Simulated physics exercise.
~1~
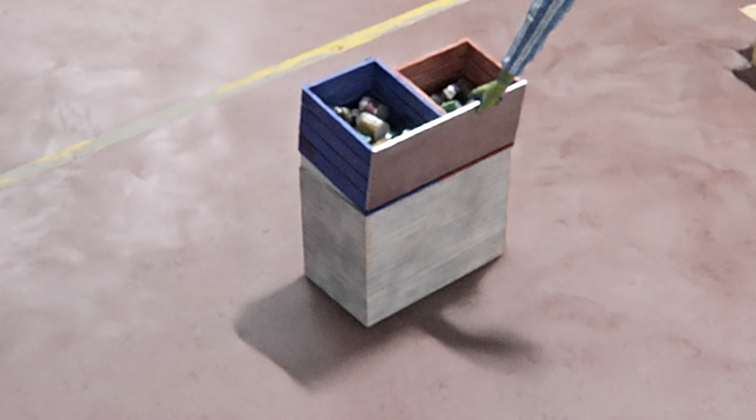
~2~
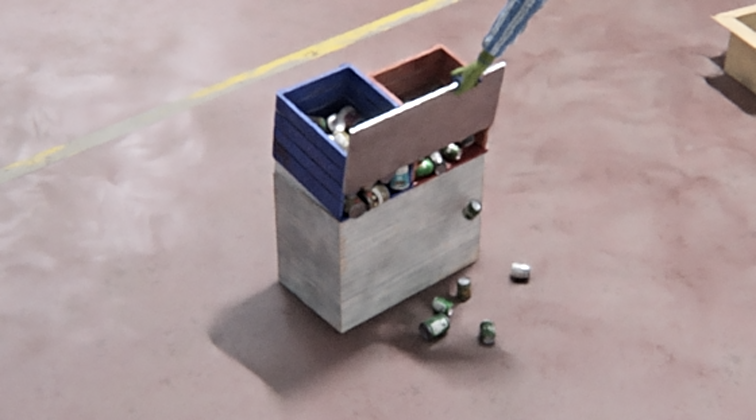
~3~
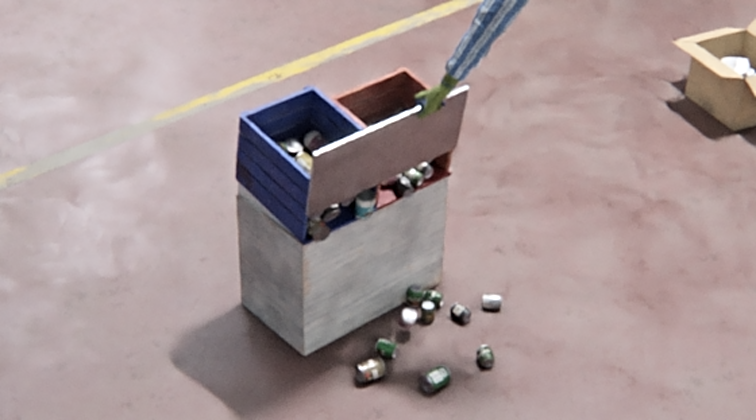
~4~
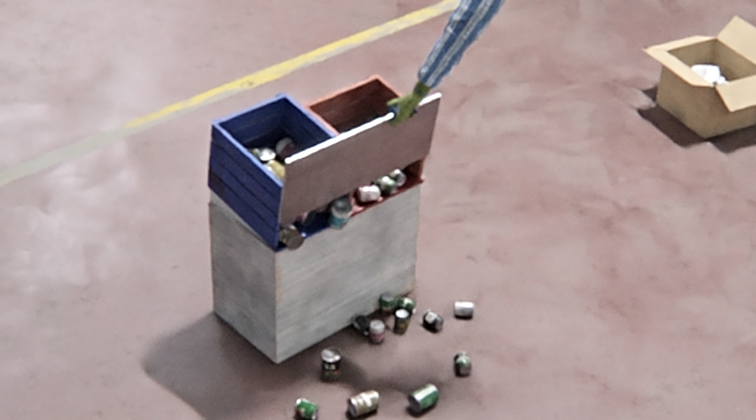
Gloved hand raising the front panel of a blue and red bin, small cans spilling out and scattering on the floor.
